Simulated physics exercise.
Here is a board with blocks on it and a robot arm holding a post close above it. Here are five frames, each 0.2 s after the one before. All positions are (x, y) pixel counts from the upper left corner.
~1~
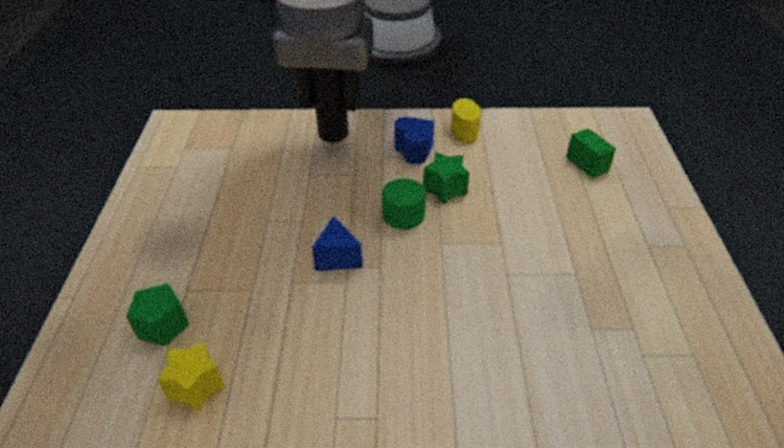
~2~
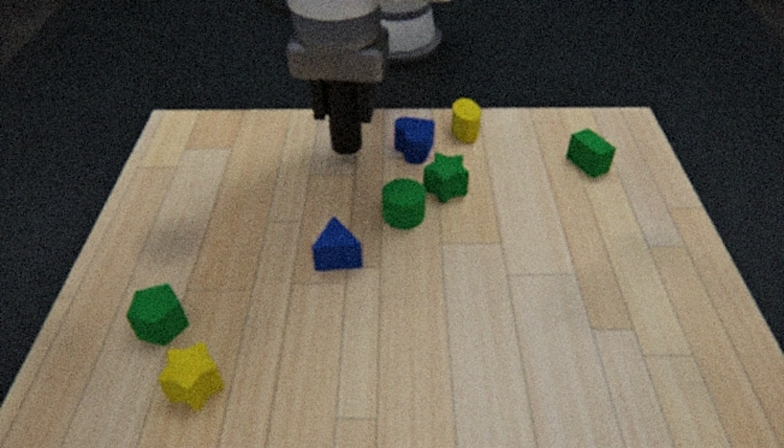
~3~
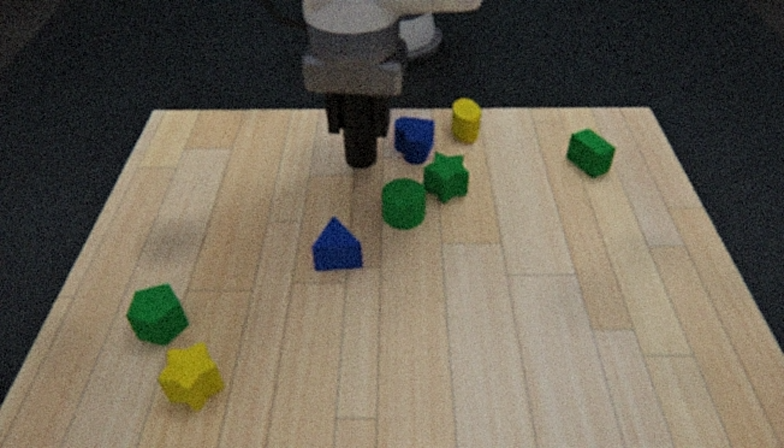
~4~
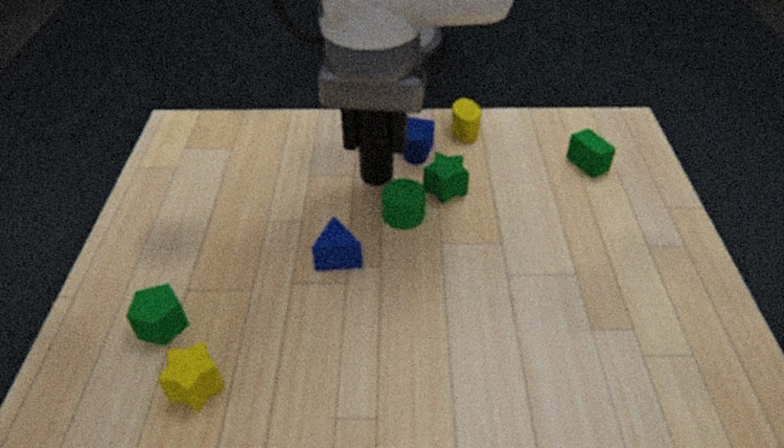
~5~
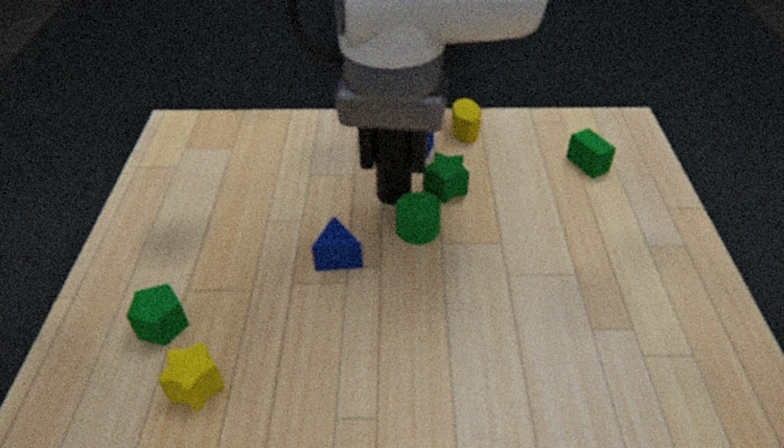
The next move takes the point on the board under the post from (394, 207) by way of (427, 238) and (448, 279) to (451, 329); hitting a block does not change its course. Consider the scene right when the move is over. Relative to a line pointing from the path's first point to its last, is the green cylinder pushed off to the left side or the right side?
Pushed left.
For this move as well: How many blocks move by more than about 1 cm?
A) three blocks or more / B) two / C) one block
(C)
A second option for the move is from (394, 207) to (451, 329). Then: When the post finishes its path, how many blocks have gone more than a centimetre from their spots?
I expect just one block to be moved by more than 1 cm.
What follows on the original path. One third of the way, post at (429, 226); green cylinder at (456, 240).
Two thirds of the way, post at (449, 267); green cylinder at (491, 275).
At the end, post at (452, 317); green cylinder at (501, 287); green star-shaped block unmoved.
